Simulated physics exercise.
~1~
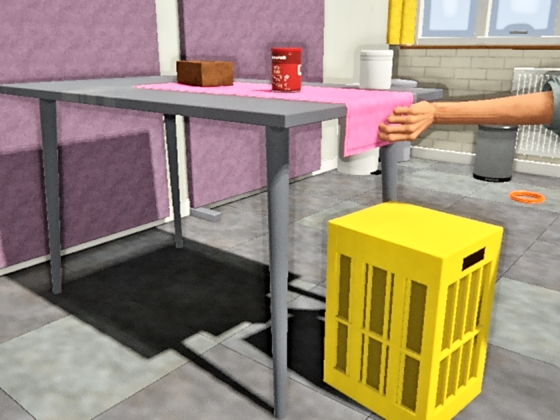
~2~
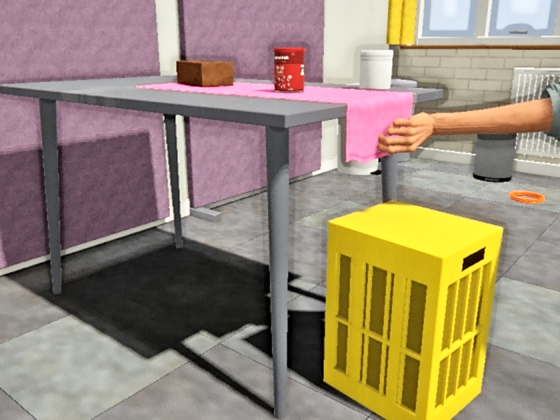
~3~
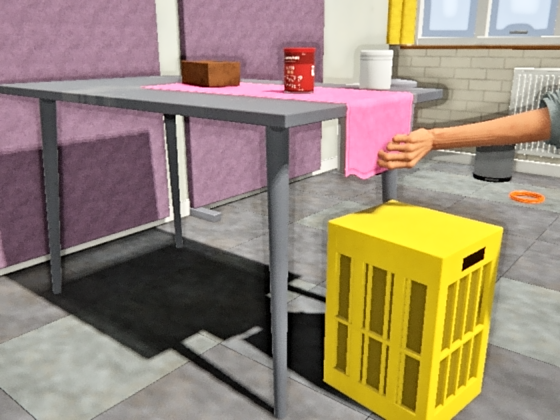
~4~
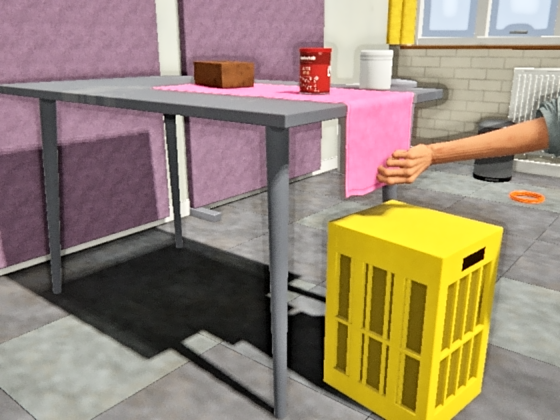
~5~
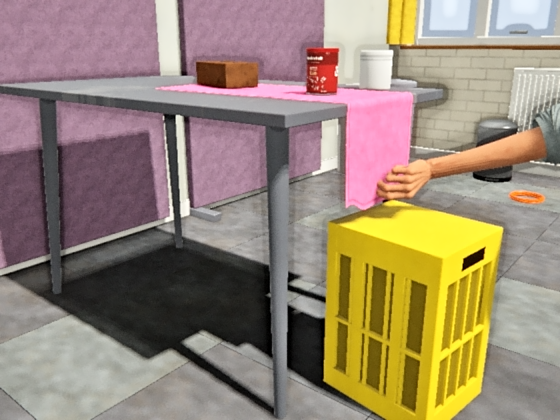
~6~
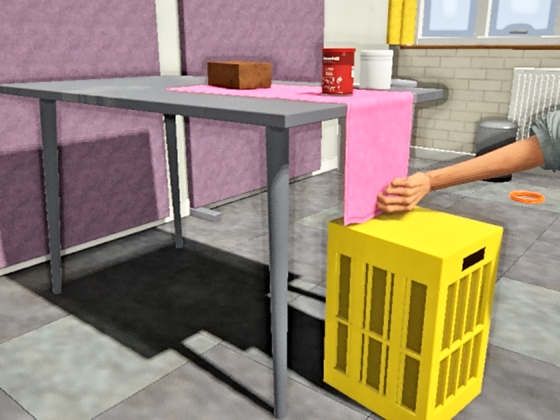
The clip shows a hand gently pulling a pink tablecloth down over the end of a grey desk, carrying a red tin and a brown brick to the right while a white mug stays still, until the hem reaches the yellow crate below, with all three objects still on the desk.
